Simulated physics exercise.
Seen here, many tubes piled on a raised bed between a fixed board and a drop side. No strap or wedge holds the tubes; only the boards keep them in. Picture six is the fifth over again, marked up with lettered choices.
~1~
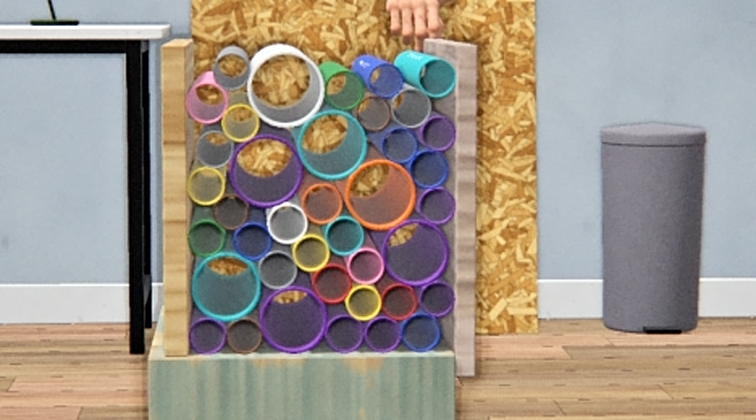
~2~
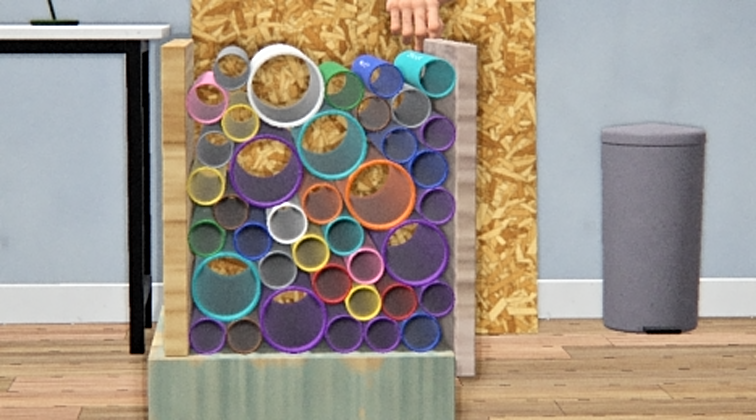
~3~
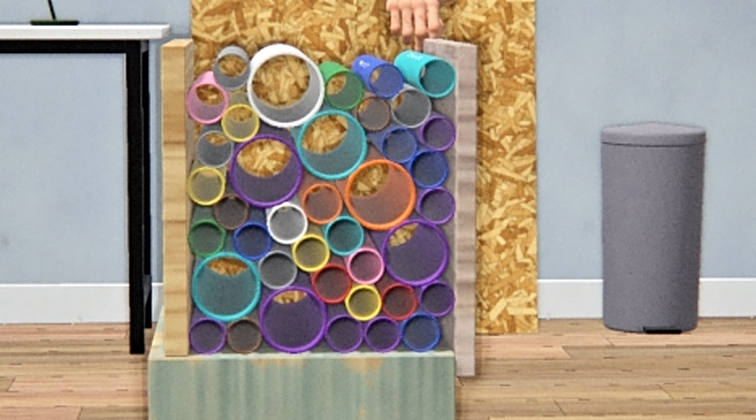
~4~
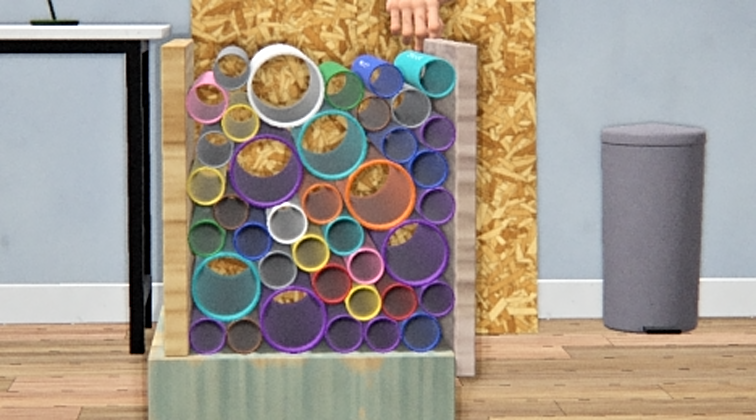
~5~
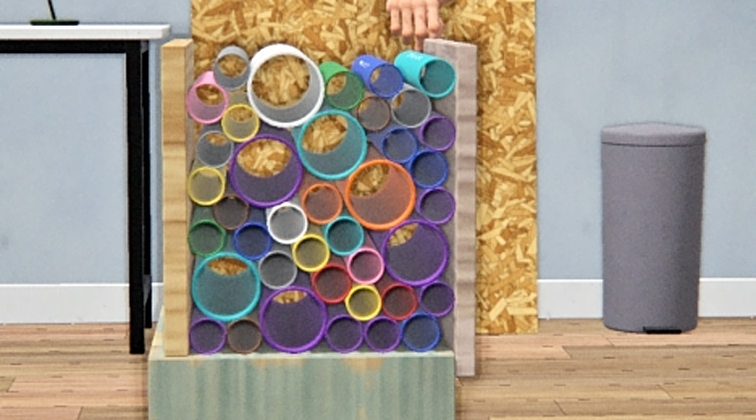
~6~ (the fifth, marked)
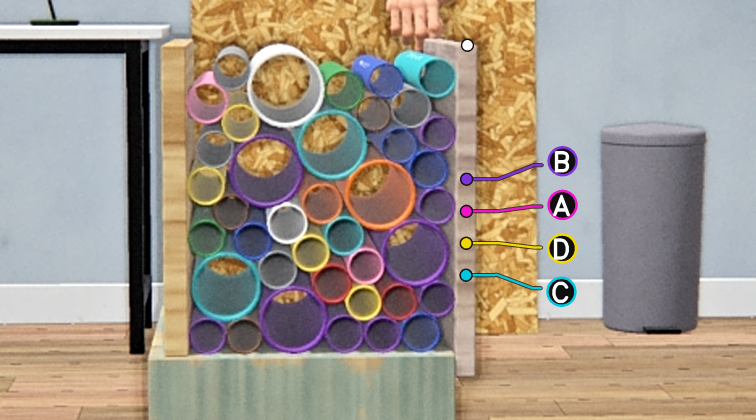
At first, a stack of colourful tubes of different sizes sits between two upright boards on a pale green block, with a hand resting at the top of the right board. Nothing visibly moves after that, and the hand, boards and tubes keep their places throughout.
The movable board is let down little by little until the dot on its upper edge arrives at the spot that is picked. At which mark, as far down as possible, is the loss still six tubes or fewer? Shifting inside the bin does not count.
A is the limit.
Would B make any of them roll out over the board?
At B: Yes.
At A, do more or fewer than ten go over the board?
Fewer than ten.
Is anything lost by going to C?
At C: Yes.
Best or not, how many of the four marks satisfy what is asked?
Two of the four.
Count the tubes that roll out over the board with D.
At D the number is nine.
On the marked copy, A at (467, 211); B at (467, 179); C at (466, 275); D at (466, 243); the white dot at (468, 45).
Taking A. A third of the way, top of the board (456, 123).
Two thirds of the way, top of the board (455, 209).
When it is over, top of the board (455, 211), five out over the board.
As for the rest, B four out over the board; C more than six out over the board; D more than six out over the board.
